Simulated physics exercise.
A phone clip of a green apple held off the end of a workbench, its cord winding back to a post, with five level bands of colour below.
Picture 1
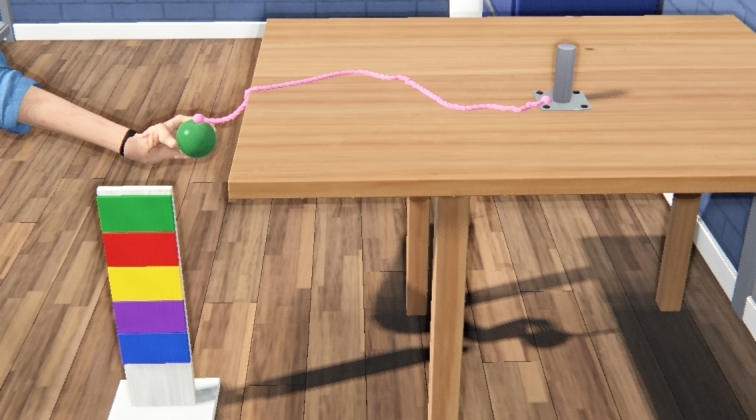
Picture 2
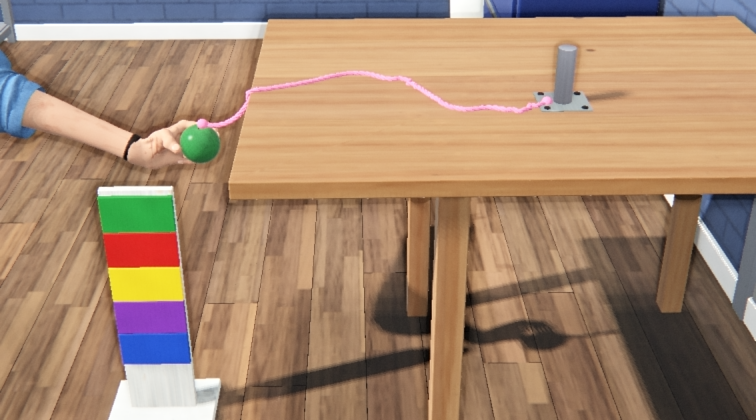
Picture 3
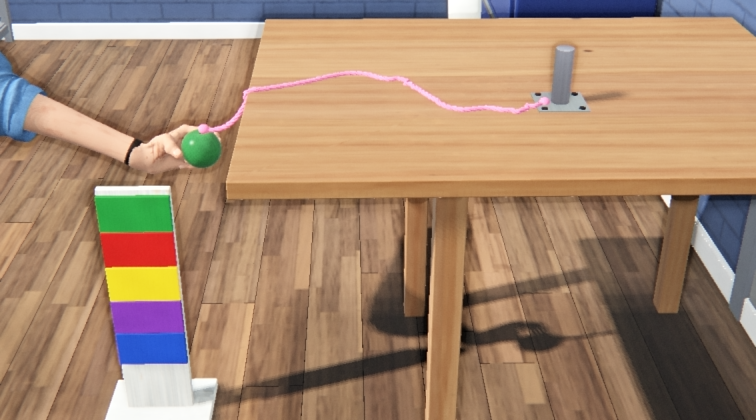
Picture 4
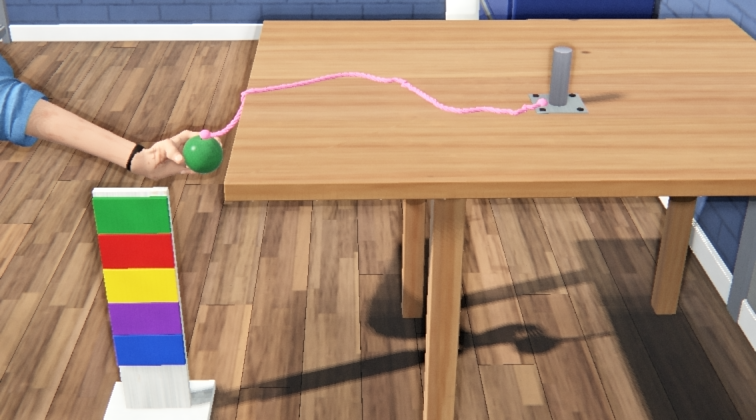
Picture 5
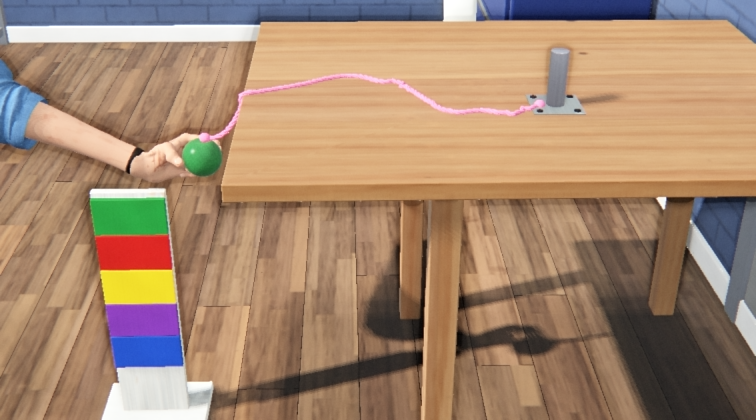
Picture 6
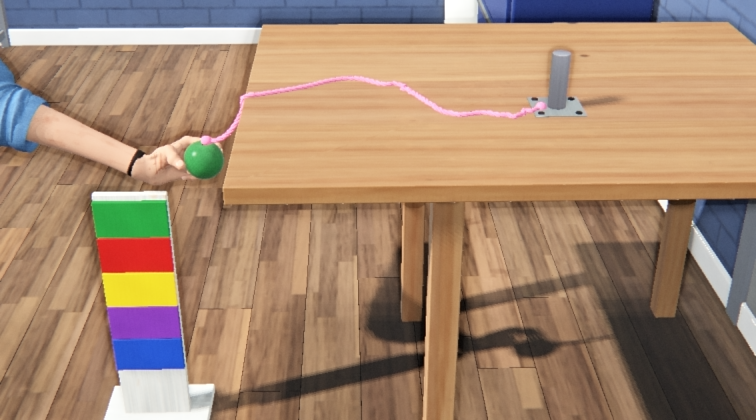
A hand reaching in from the left holds a green ball off the left end of a wooden table, seen from slightly above in a room with a plank floor and blue brick walls. A pink cord winds from the ball across the tabletop to a grey post, above a white stand banded green, red, yellow, purple and blue. The hand lowers the ball slightly, while the camera shifts very slightly.
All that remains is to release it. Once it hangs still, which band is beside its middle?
Its middle rests at the red band.
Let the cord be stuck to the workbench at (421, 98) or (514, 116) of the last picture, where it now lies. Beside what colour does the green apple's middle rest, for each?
In that order: Green; red.
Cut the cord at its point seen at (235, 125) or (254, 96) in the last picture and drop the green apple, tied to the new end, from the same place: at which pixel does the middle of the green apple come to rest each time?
About (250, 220) and (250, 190).
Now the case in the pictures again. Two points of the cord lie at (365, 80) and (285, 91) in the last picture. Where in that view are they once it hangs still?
The first at (289, 97), the second at (246, 142).
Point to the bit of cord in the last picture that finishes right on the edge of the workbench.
The one at (321, 83).
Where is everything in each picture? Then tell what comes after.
The first picture shows green apple (196, 138); green (136, 215); red (141, 251); yellow (145, 285); purple (150, 318); blue (154, 349).
The second picture shows green apple (200, 144); cord through (524, 110) (446, 105) (411, 81) (338, 75) (271, 89).
The third picture shows green apple (201, 148).
The fourth picture shows green apple (203, 154); cord through (520, 112) (441, 107) (406, 83) (334, 77) (266, 90).
The fifth picture shows green apple (202, 157).
The sixth picture shows green apple (204, 160); cord through (518, 115) (440, 110) (405, 86) (333, 81) (265, 94).
A little later, apple near (219, 254); level with red.
Next, apple near (283, 251); level with red.
Later still, apple near (250, 256); level with red.
When it is over, apple near (250, 255); level with red. The red one.
